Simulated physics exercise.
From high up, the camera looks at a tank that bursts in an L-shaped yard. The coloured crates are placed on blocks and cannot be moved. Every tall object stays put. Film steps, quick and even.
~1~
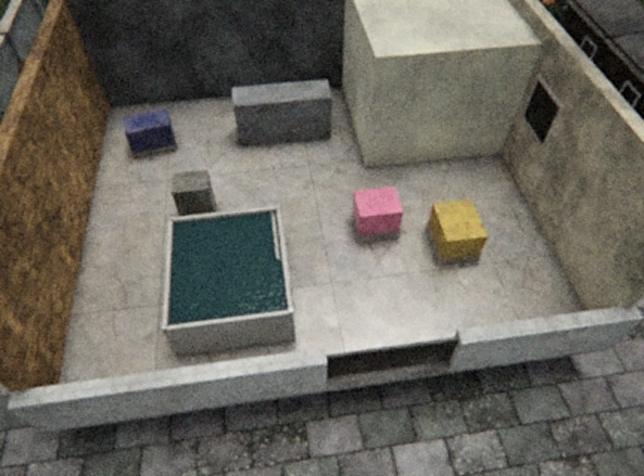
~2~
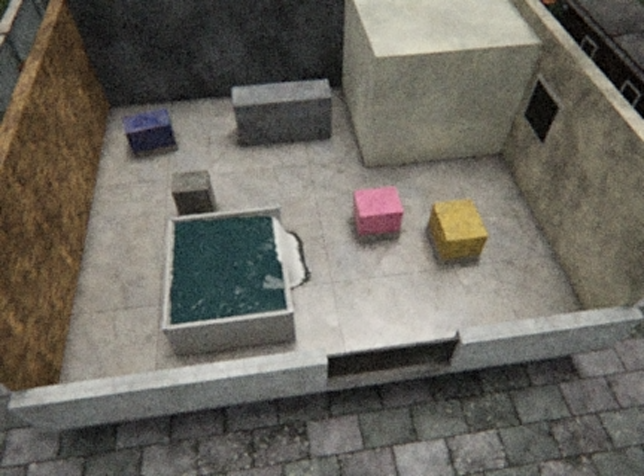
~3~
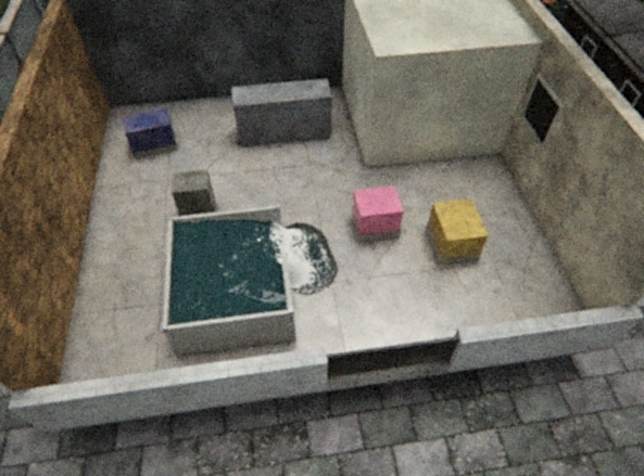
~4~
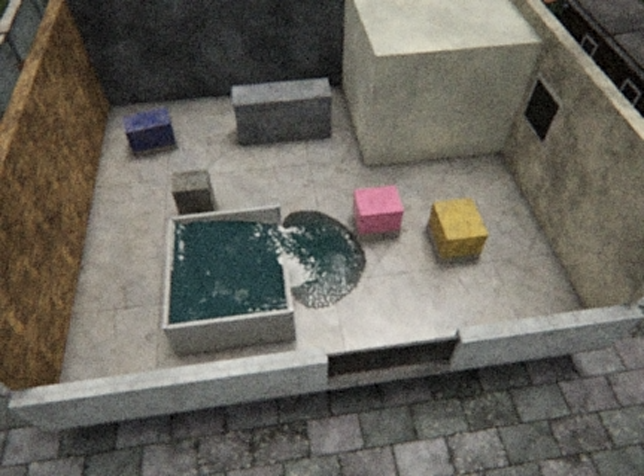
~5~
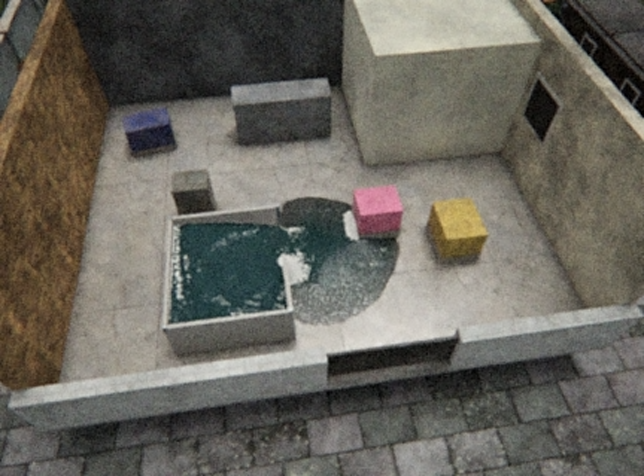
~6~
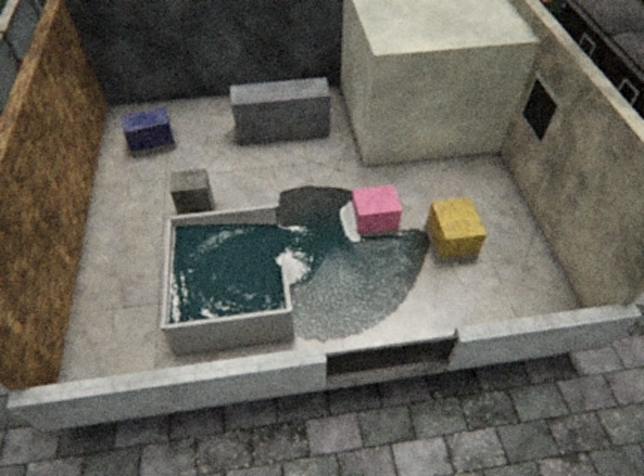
A walled yard with a square water tank bursting on its right side, water spreading rightward across the paving around a pink block.
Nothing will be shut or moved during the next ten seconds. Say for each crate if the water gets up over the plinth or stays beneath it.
At the blue crate the water stays beneath; at the yellow crate the water gets over; at the pink crate the water gets over.
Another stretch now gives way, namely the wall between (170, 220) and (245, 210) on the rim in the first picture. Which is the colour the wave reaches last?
That would be the yellow one.
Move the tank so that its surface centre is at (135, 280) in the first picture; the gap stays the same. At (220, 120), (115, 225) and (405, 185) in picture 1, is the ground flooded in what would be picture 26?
Results in order - left untouched, left untouched, swamped.
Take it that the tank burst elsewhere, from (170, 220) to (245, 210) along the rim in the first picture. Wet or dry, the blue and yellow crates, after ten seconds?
The blue crate is flooded and the yellow crate is untouched.
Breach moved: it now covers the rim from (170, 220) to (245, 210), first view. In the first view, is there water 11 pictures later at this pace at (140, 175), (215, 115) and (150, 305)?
In order: Swamped, swamped, spared.
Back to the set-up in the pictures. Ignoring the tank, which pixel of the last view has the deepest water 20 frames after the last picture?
I'd point to (593, 328).
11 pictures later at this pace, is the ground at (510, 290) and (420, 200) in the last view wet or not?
Result, in sequence: Waterlogged; waterlogged.
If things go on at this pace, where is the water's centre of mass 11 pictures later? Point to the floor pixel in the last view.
I'd put it at around (319, 260).
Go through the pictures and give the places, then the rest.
In the first picture, still water in the water tank at (227, 265).
In the second picture, the front is at (284, 235), out from the gap at (282, 253).
In the third picture, the front is at (332, 271), out from the gap at (282, 253).
In the fourth picture, water pours out at (282, 253) and has run to (360, 261).
In the fifth picture, water pours out at (282, 253) and has run to (390, 239).
In the sixth picture, water pours out at (281, 252) and has run to (423, 237).
A moment on, water covers 25 % of the floor; the blue crate not reached, the yellow crate water round its plinth, the pink crate water round its plinth.
Next, water covers 35 % of the floor; the blue crate not reached, the yellow crate water round its plinth, the pink crate water round its plinth.
Then, water covers 50 % of the floor; the blue crate not reached, the yellow crate water round its plinth, the pink crate water round its plinth.
Later, water covers 75 % of the floor; the blue crate water round its plinth, the yellow crate water round its plinth, the pink crate water round its plinth.
In the end, water covers 95 % of the floor; the blue crate stayed above the water, the yellow crate was topped, the pink crate was topped.
